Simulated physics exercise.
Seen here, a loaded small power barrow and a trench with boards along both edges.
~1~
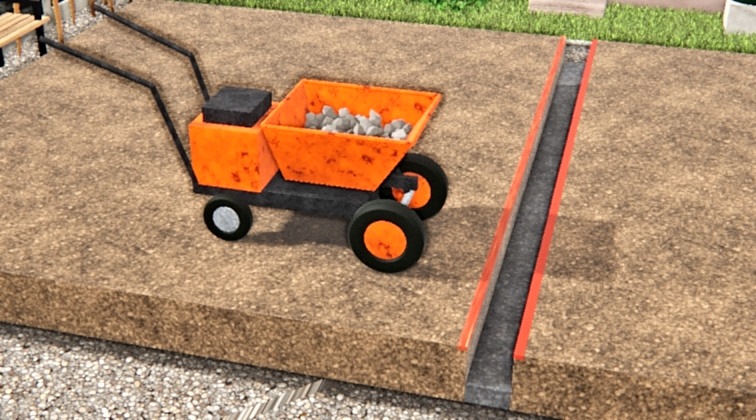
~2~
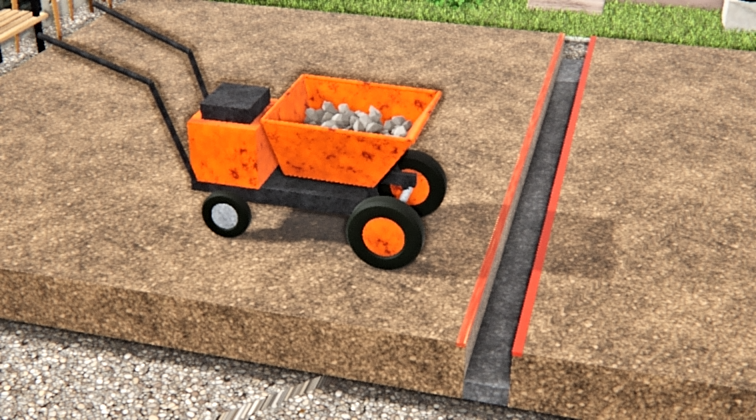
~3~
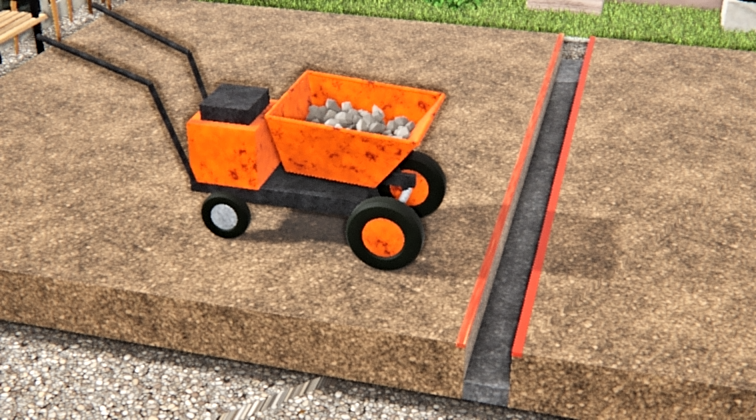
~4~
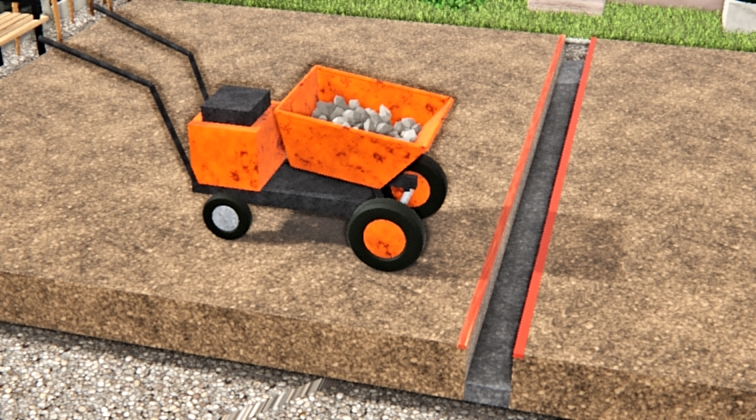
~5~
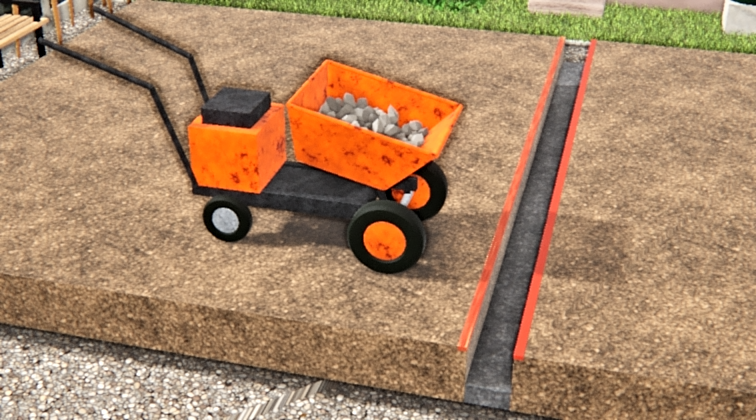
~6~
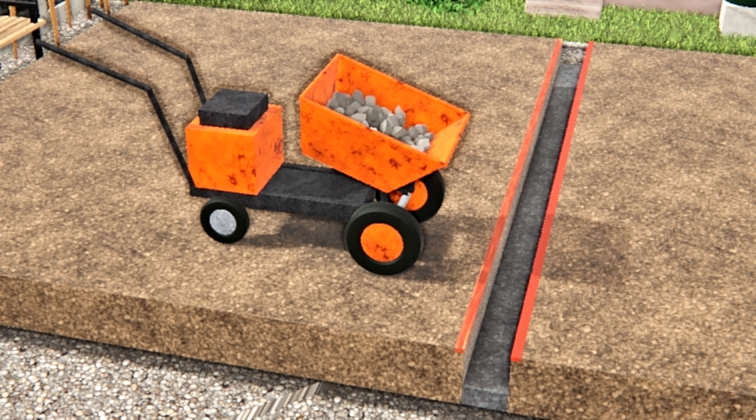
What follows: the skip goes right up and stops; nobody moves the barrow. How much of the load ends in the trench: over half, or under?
The trench takes over half.
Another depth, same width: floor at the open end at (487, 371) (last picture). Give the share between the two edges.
About 70 per cent.
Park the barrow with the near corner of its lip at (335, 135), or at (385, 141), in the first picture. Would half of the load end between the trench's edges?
The first try: Below a half. The second: Most of it.
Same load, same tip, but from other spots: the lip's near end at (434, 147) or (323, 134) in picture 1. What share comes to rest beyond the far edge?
First some 60, then 0 per cent.
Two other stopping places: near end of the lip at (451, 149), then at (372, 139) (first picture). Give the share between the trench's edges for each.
Near 10 % and 80 %.
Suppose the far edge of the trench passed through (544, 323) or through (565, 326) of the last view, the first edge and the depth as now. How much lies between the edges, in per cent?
The first gives 100 %, the second 100 %.
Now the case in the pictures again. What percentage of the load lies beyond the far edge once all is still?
Some 30 per cent.
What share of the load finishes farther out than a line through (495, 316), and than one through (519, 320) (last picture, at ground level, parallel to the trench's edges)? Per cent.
About 70 and 30 per cent.
Soon after the last picture, skip tipped steeply; all in the skip.
A little later, skip tipped right over; most in the skip; a small part in or heaped over the trench; a small part beyond it.
Later still, skip tipped right over; a small part in the skip; about two thirds in or heaped over the trench; about a third beyond it.
By the end, skip tipped right over; about two thirds in or heaped over the trench; about a third beyond it.
